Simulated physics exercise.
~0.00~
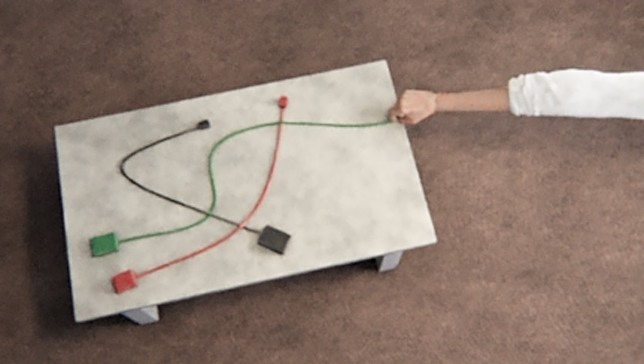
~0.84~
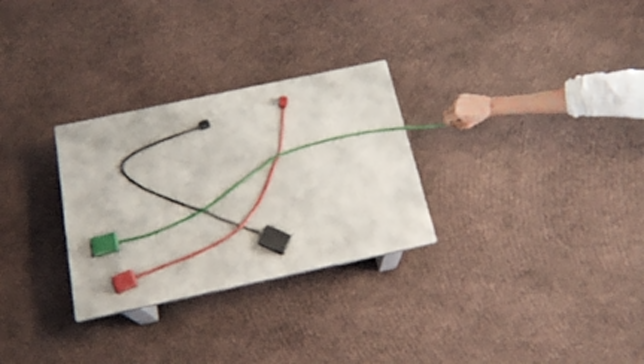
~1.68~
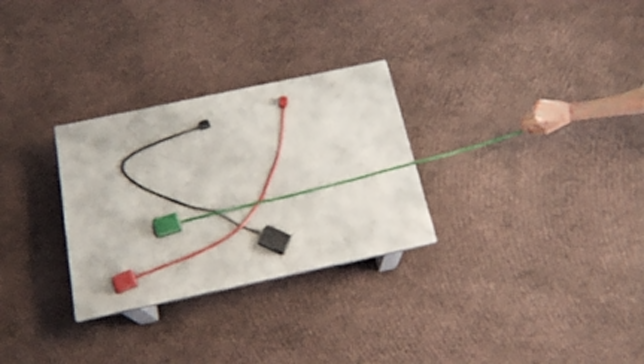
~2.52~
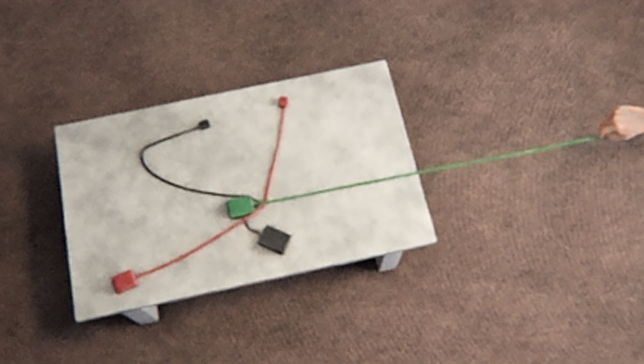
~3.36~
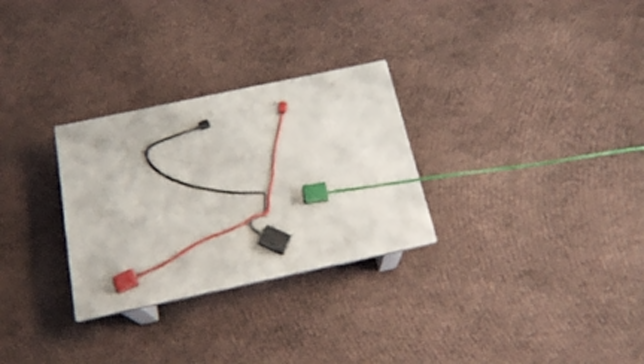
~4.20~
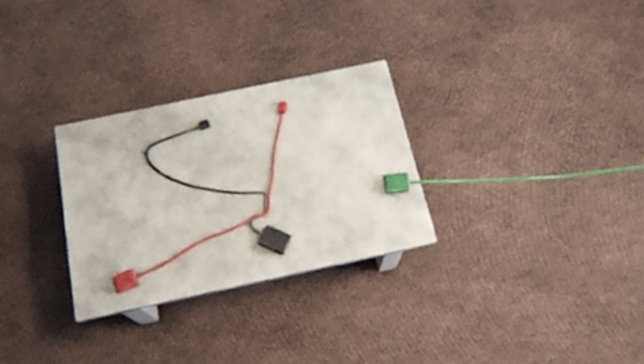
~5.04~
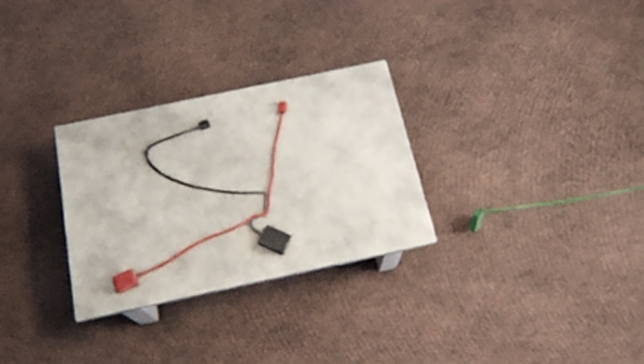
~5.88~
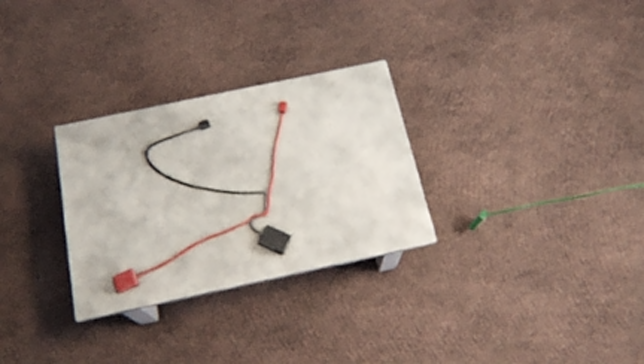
The clip shows a hand pulling a green lead off the right side of a table, dragging its charger past crossing red and black leads, which shift slightly. The green charger drops over the edge to the floor, while the red and black chargers remain on the tabletop.
